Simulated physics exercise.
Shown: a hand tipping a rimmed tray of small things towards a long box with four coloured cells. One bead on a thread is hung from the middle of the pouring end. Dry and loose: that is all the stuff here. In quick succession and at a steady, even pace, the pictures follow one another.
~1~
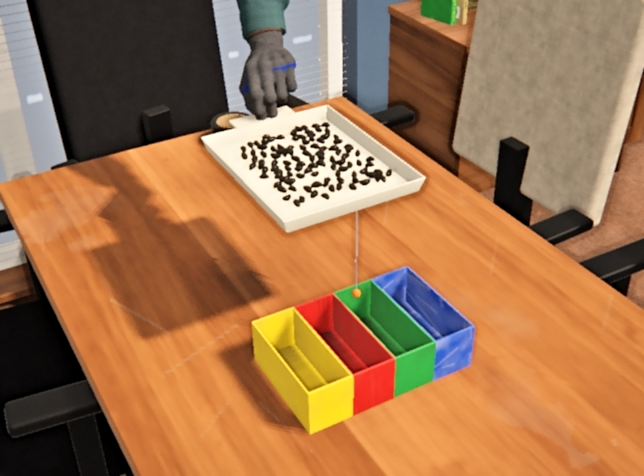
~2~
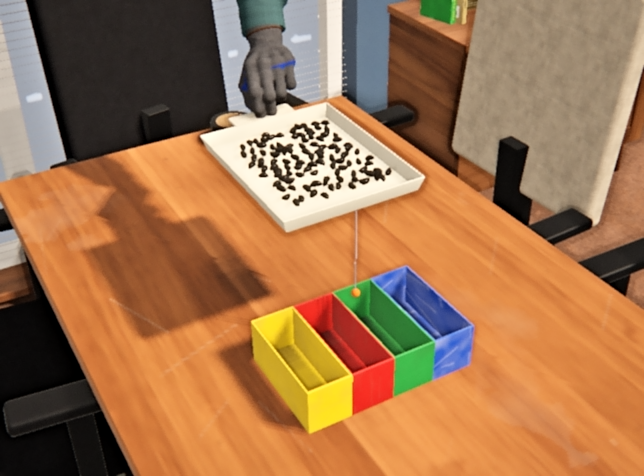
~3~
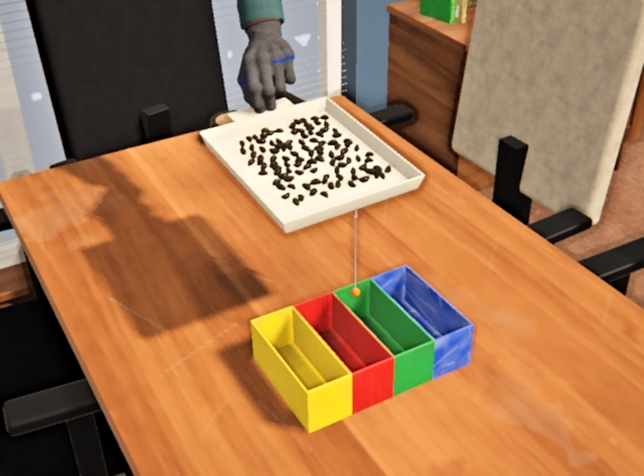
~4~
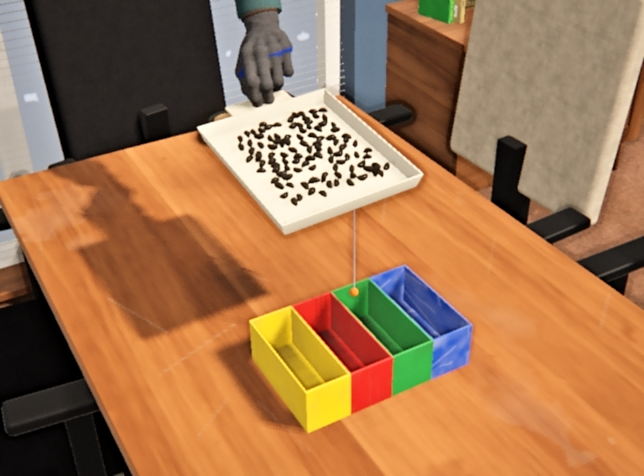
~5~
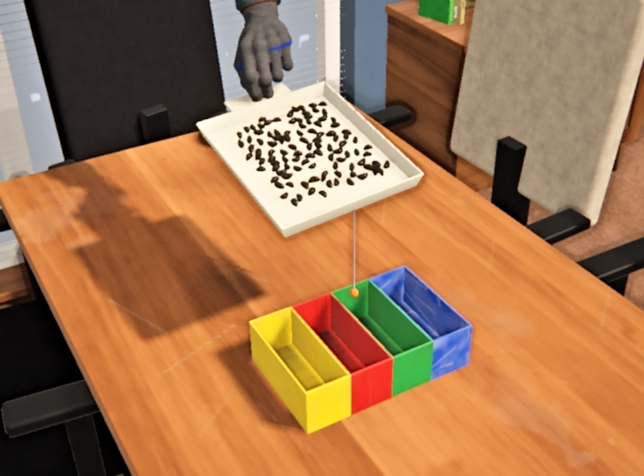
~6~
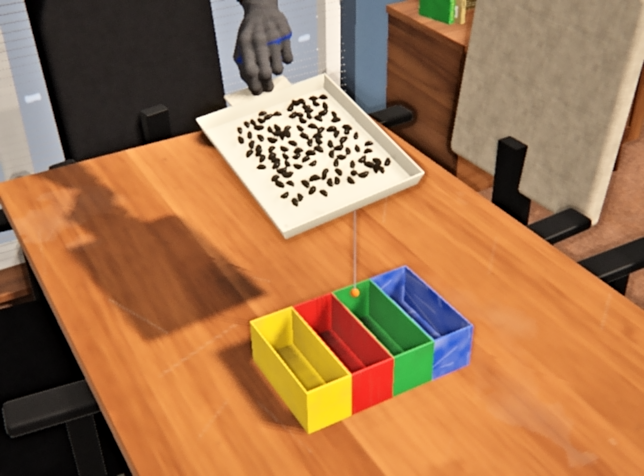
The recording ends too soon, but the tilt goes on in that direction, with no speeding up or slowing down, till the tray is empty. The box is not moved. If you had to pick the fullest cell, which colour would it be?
It would be yellow.
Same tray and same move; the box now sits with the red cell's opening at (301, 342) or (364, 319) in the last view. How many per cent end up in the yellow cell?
I'd say about 0 percent, followed by about 60 percent.
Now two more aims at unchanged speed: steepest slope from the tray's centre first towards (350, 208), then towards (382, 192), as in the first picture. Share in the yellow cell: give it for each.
The share is 20 per cent in the first and 0 per cent in the second.
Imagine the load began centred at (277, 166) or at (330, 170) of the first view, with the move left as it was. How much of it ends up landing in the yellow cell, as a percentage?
Shares: 80 % for the first, 60 % for the second.
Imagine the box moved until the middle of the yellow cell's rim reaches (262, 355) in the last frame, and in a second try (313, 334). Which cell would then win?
Case 1 - the cell in red; case 2 - the yellow cell.
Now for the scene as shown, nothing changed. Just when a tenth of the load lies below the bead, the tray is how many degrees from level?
The tilt then is about 90°.
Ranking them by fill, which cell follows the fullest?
Second place belongs to that red cell.
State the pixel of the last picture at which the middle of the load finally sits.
(295, 372).
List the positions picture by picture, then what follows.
Corners of the pouring end at (287, 218) and (419, 177), level; middle of the load at (312, 158), black beans; bead on its thread at (356, 293); yellow cell at (331, 401); red cell at (374, 383); green cell at (415, 366); blue cell at (454, 350), in the first picture.
Corners of the pouring end at (286, 218) and (418, 176), level; middle of the load at (311, 157), in the second picture.
Corners of the pouring end at (286, 219) and (418, 175), tipped barely, lowest at the left corner; middle of the load at (311, 154), in the third picture.
Corners of the pouring end at (284, 221) and (417, 173), tipped a little, lowest at the left corner; middle of the load at (309, 150), in the fourth picture.
Corners of the pouring end at (284, 225) and (417, 173), tipped a little, lowest at the left corner; middle of the load at (309, 147), in the fifth picture.
Corners of the pouring end at (285, 227) and (418, 172), tipped a little, lowest at the left corner; middle of the load at (310, 143); yellow cell at (329, 400); red cell at (372, 383); green cell at (413, 365); blue cell at (452, 349), in the sixth picture.
Soon, tray tipped steeply; all on the tray.
A while on, tray tipped right over; about two thirds on the tray; a small part in the yellow cell; about a quarter falling or outside the box.
Towards the end, tray tipped past a quarter turn; most in the yellow cell; a small part in the red cell; a stray few falling or outside the box.
Finally, tray tipped past a quarter turn; most in the yellow cell; a small part in the red cell; none in the green cell; none in the blue cell; a stray few outside the box.
